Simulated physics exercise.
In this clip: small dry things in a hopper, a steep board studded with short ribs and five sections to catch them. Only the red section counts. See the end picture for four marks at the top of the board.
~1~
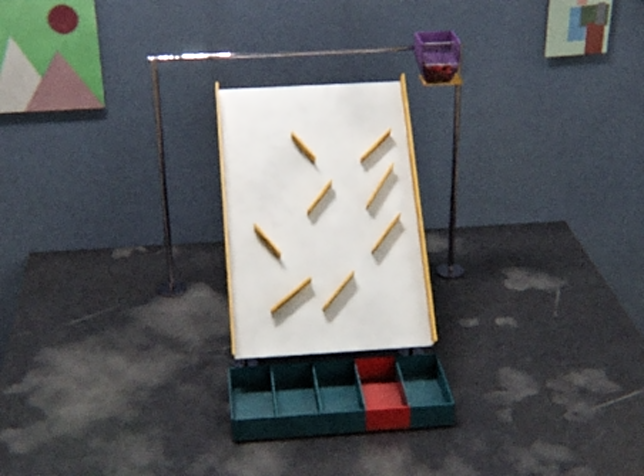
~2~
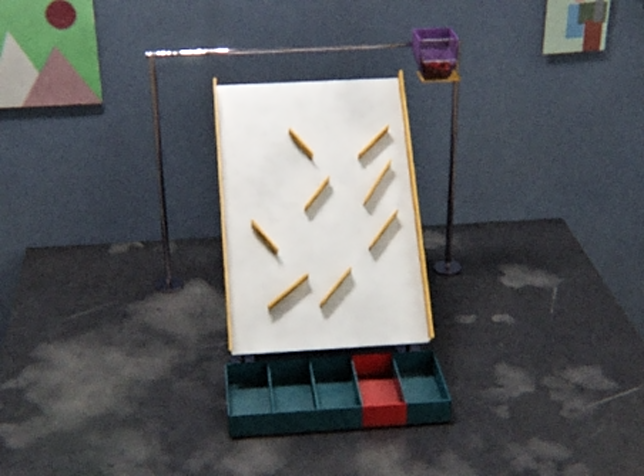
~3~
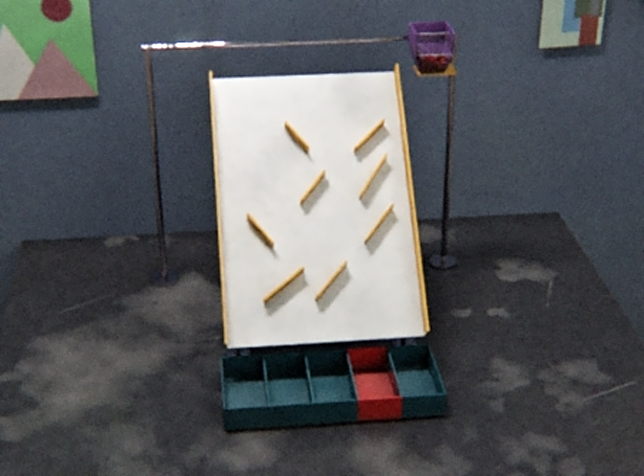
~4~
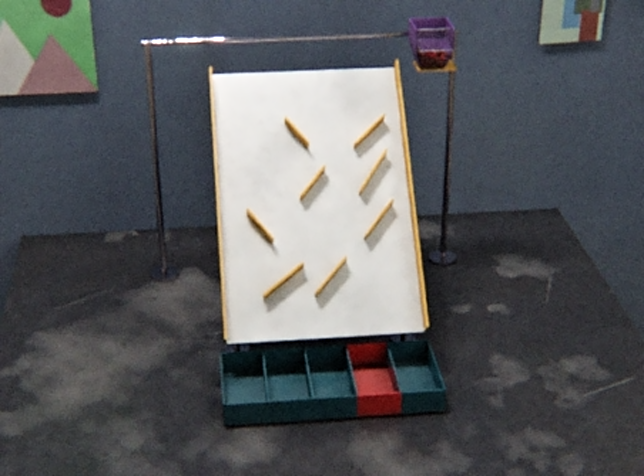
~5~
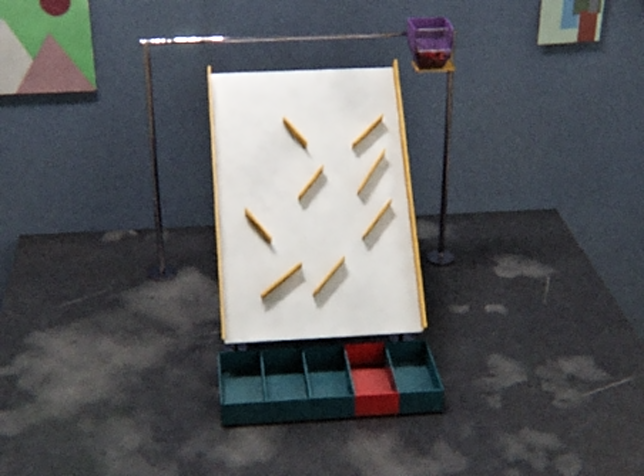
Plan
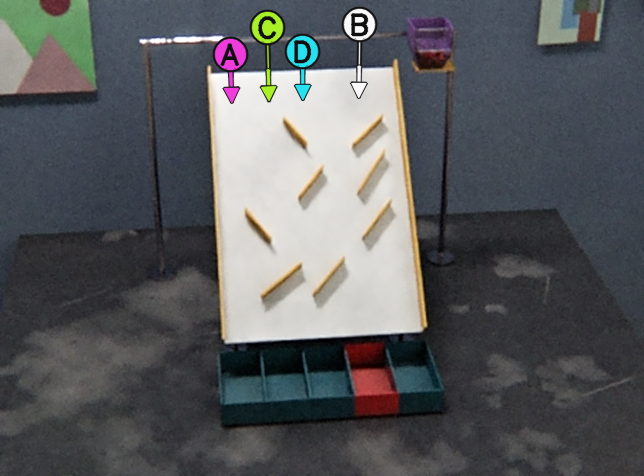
Camera drifting slightly while a purple hopper of beans, a steep ribbed board and five sections, one red, all stay still.
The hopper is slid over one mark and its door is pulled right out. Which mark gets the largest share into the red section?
Use mark D.
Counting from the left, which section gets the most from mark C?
The first.
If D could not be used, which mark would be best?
It is B.
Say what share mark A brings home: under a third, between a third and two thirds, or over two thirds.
It is under a third.
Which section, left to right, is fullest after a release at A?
The first from the left.
On the marked copy, mark A meets the board at (231, 97); mark B meets the board at (358, 92); mark C meets the board at (268, 95); mark D meets the board at (302, 94).
With A, none in the red section, most in other sections, a small part held on the board, a small part outside the box.
With B, about a quarter in the red section, about two thirds in other sections, a small part held on the board.
With C, a small part in the red section, about two thirds in other sections, about a quarter held on the board.
With D, about half in the red section, about half in other sections, a stray few outside the box.
